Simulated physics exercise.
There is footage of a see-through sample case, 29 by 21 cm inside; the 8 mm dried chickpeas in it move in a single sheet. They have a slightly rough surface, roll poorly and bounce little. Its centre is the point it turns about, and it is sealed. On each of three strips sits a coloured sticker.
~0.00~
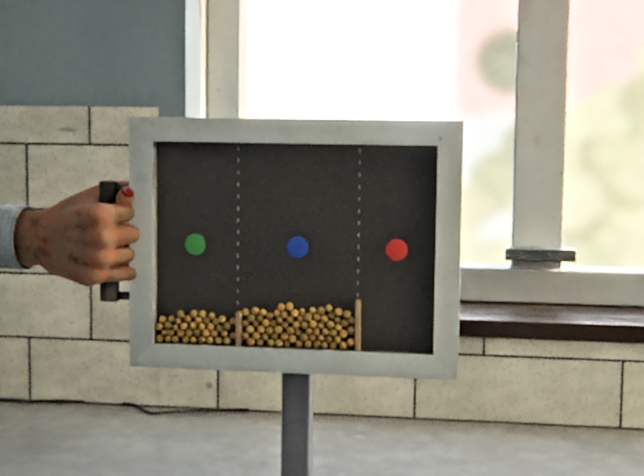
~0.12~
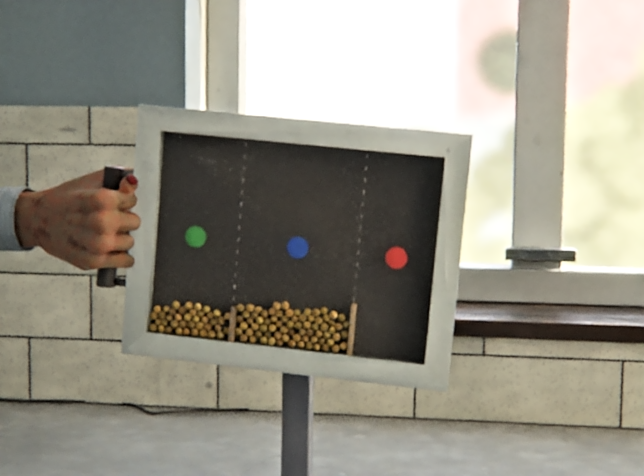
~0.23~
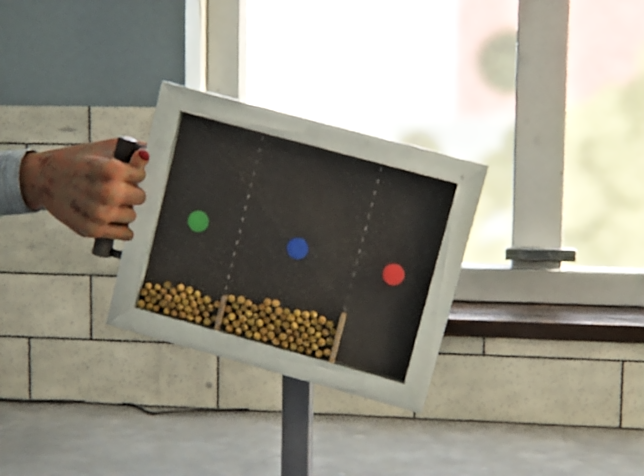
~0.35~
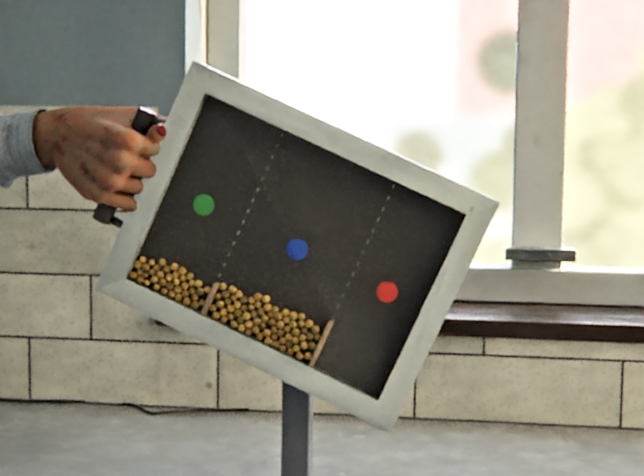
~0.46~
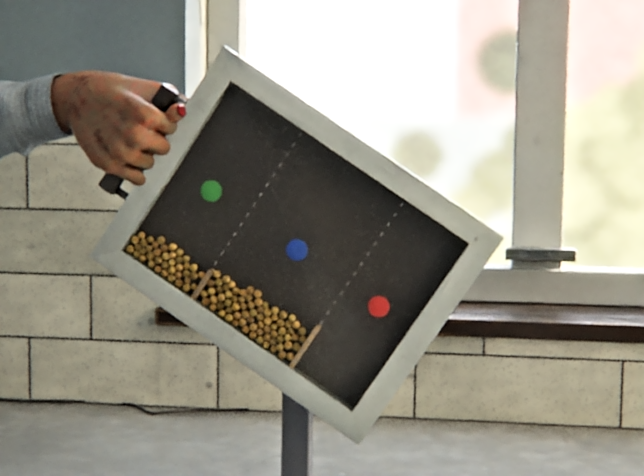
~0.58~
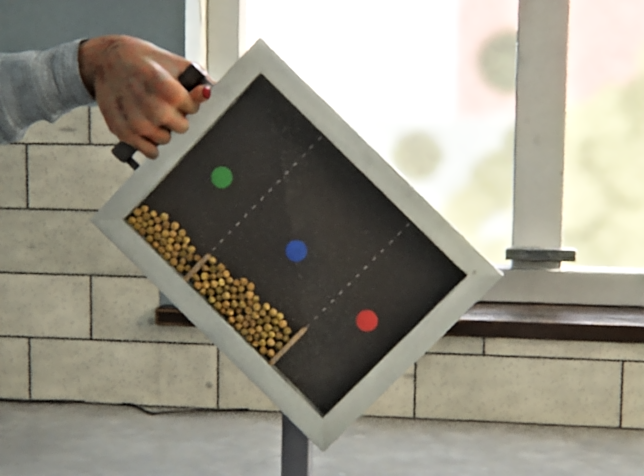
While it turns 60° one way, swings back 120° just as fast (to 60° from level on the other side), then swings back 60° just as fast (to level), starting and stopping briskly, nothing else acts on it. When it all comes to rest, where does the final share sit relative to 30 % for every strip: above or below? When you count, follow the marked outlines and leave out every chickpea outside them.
Red strip: Below it. Blue strip: Above it. Green strip: Above it.
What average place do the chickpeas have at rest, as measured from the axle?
The middle sits around 5 cm left of it and 8 cm below it.
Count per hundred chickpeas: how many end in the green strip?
I'd put it at close to 50 in a hundred.
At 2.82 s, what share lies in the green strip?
The share there is some 50 per cent.
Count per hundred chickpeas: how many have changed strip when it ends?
Roughly 25 per cent.
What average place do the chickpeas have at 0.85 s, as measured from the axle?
Left: About 8 cm; below: About 2 cm.
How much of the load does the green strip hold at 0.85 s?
It works out at about 35 percent.
After 0.85 s, it stands 60° clockwise; the chickpeas' middle is 8 cm left of and 2 cm below the centre; blue 65 %, green 35 %.
After 2.82 s, it stands 30° anticlockwise; the chickpeas' middle is in line with and 10 cm below the centre; red 5 %, blue 40 %, green 50 %.
After 3.24 s, it stands level; the chickpeas' middle is 5 cm left of and 8 cm below the centre; red 5 %, blue 40 %, green 50 %.
At rest by 3.7 s, it stands level; red 5 %, blue 40 %, green 50 %.
